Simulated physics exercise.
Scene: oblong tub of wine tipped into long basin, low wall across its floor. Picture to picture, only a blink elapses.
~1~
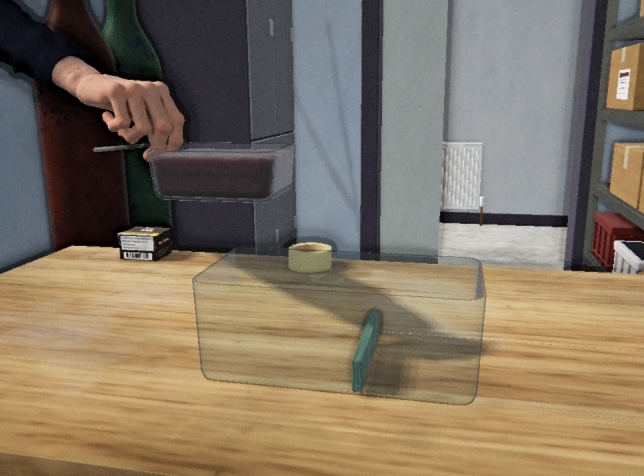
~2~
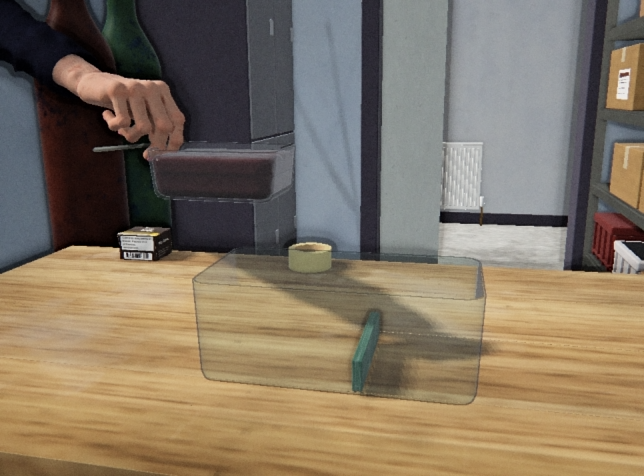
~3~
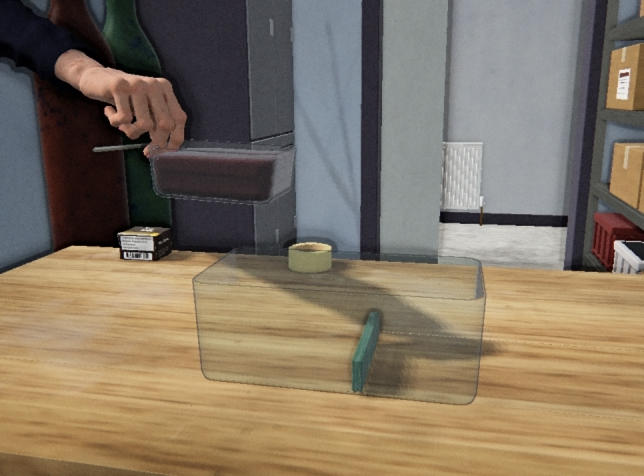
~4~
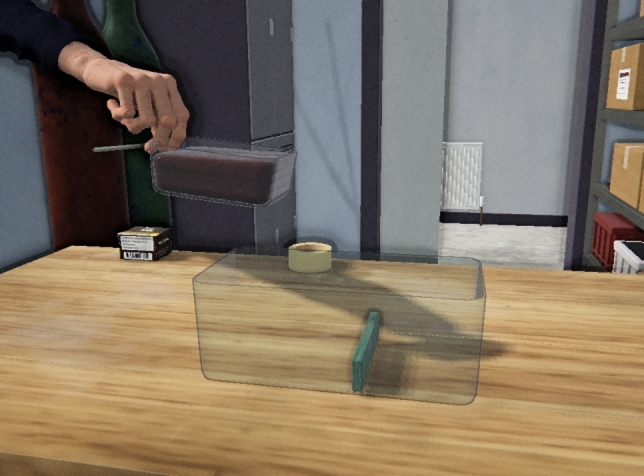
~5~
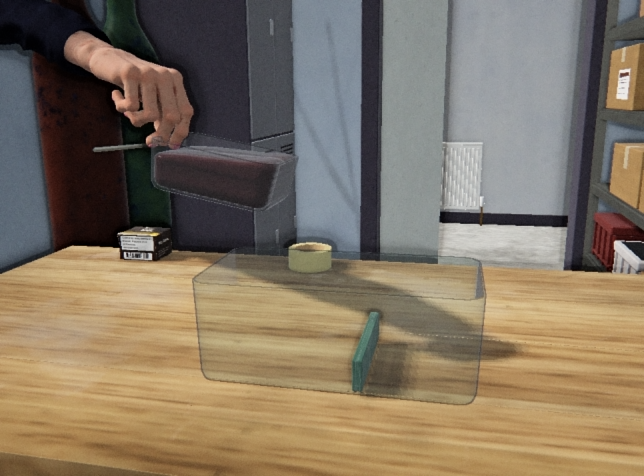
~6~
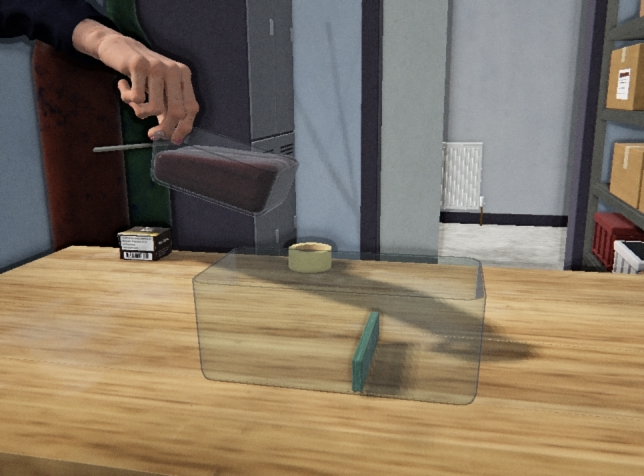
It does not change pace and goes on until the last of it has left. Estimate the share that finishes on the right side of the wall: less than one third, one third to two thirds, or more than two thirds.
Stays short of a third.
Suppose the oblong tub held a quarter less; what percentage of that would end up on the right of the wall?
Roughly 5 in a hundred.
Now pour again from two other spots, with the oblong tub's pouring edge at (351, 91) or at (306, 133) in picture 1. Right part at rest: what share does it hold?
The first gives 70 %, the second 45 %.
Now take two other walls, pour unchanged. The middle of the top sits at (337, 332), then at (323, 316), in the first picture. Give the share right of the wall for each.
Roughly 55 per cent, and 65 per cent.
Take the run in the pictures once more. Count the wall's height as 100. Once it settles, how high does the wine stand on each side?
About 60 per cent on the left and 10 per cent on the right.
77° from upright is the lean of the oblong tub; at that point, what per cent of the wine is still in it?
About 20 per cent.
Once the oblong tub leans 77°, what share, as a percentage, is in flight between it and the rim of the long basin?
Roughly 40 per cent.
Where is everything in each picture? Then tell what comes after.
Tilt 0°; pouring edge (285, 149); surface from (171, 153) to (284, 155); the long basin's rim runs from (216, 264) to (482, 279); the wall's top is at (367, 335), in the first picture.
Tilt 1°; pouring edge (286, 150); surface from (171, 153) to (285, 155), in the second picture.
Tilt 3°; pouring edge (286, 153); surface from (172, 153) to (286, 157), in the third picture.
Tilt 6°; pouring edge (287, 157); surface from (173, 152) to (287, 159), in the fourth picture.
Tilt 11°; pouring edge (288, 162); surface from (173, 151) to (289, 160), in the fifth picture.
Tilt 17°; pouring edge (289, 169); surface from (175, 151) to (288, 163); 2 per cent is over the edge, in the sixth picture.
A moment on, the oblong tub is tipped on its side and 18 per cent is still to pour, 42 is left of the wall and 1 right of it.
Next, the oblong tub is tipped right over and 2 per cent is still to pour, 85 is left of the wall and 5 right of it.
Then the oblong tub is tipped right over and 0 per cent is still to pour, 89 is left of the wall and 8 right of it.
Later the oblong tub is tipped right over and 0 per cent is still to pour, 89 is left of the wall and 8 right of it.
In the end 89 per cent lies left of the wall, 8 right of it and 3 outside.
